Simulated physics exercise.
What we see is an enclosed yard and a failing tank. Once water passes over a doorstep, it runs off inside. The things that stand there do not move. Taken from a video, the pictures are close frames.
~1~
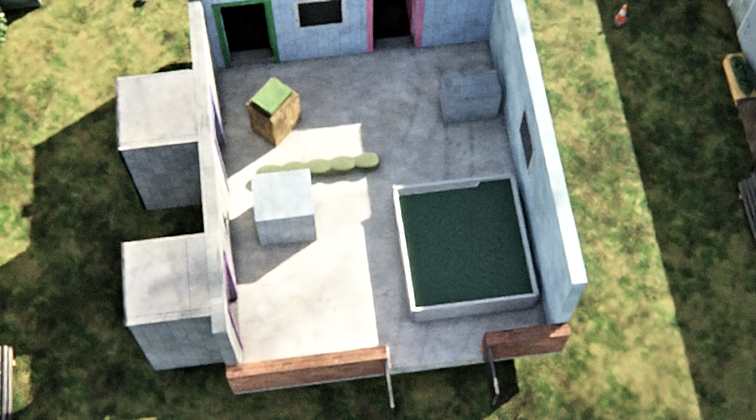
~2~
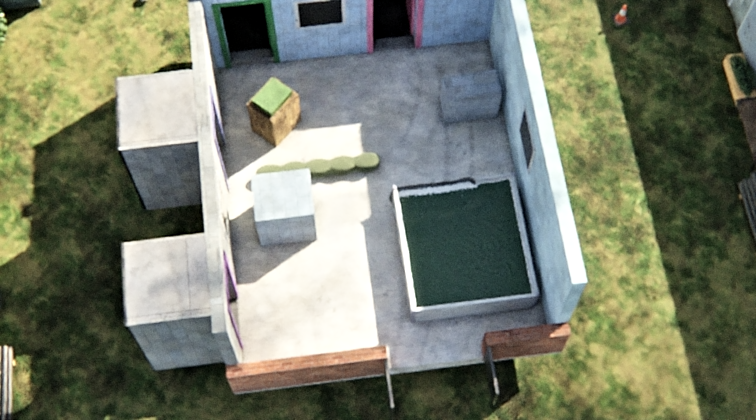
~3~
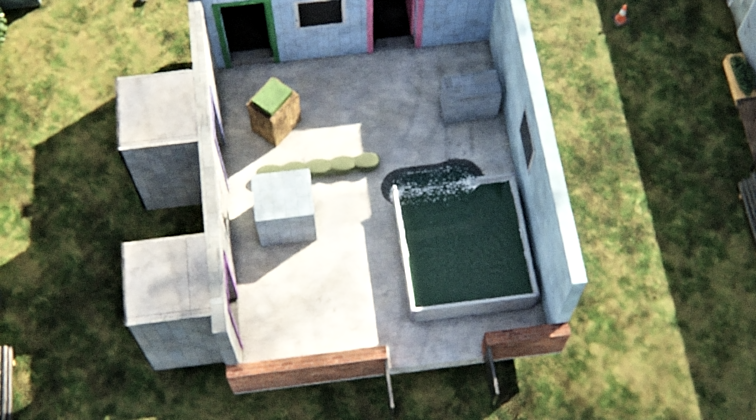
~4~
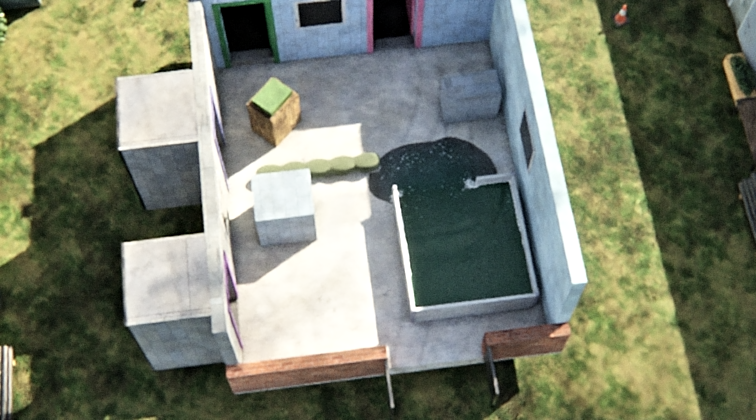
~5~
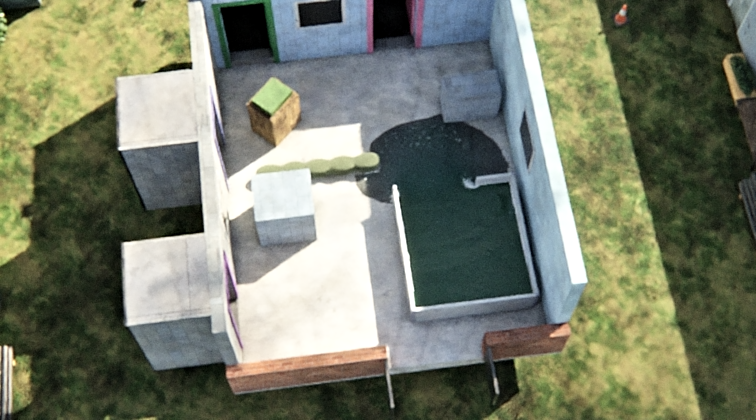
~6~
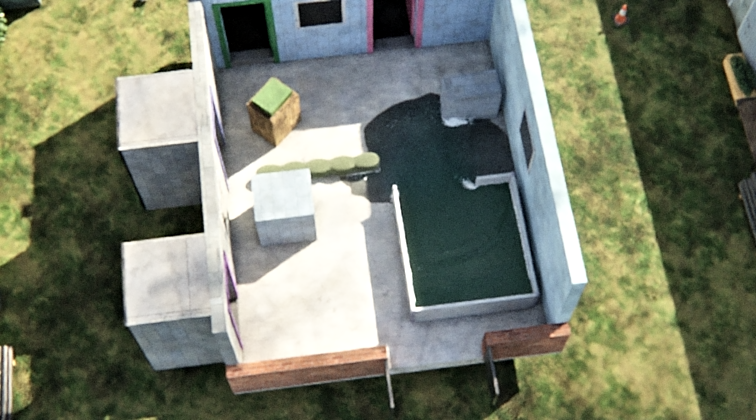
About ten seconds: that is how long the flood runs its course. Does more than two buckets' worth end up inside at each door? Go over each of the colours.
In order: The blue door doesn't overshoot the mark there; the pink door overshoots the mark there; the purple door doesn't overshoot the mark there; the green door doesn't overshoot the mark there.
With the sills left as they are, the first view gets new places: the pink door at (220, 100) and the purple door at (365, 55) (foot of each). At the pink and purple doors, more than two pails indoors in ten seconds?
Result - pink door: Crosses the limit; purple door: Crosses the limit.
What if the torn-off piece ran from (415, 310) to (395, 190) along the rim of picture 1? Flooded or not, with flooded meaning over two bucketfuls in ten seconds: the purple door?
Here's my take: The purple door tops the limit.
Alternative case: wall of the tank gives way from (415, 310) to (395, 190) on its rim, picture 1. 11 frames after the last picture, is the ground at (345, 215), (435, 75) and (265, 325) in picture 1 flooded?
Taken in turn they're swamped, unwetted and swamped.
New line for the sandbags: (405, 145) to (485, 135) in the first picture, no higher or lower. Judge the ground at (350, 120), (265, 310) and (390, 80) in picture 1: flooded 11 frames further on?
As listed: Submerged, spared, submerged.
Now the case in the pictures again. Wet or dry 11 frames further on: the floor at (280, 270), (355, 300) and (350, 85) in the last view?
Result, in that order: Not wetted / not wetted / wetted.
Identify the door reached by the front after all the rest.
My answer: The purple one.
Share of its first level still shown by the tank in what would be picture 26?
About 42 %.
A moment on, water covers 30 % of the floor; the blue door not reached, the pink door under two buckets in, the purple door not reached, the green door not reached.
Next, water covers 40 % of the floor; the blue door not reached, the pink door far over two buckets in, the purple door not reached, the green door not reached.
Then, water covers 55 % of the floor; the blue door wet at the sill, nothing in, the pink door far over two buckets in, the purple door not reached, the green door wet at the sill, nothing in.
Later, water covers 70 % of the floor; the blue door wet at the sill, nothing in, the pink door far over two buckets in, the purple door not reached, the green door wet at the sill, nothing in.
In the end, water covers 90 % of the floor; the blue door wet at the sill, nothing in, the pink door far over two buckets in, the purple door wet at the sill, nothing in, the green door wet at the sill, nothing in.
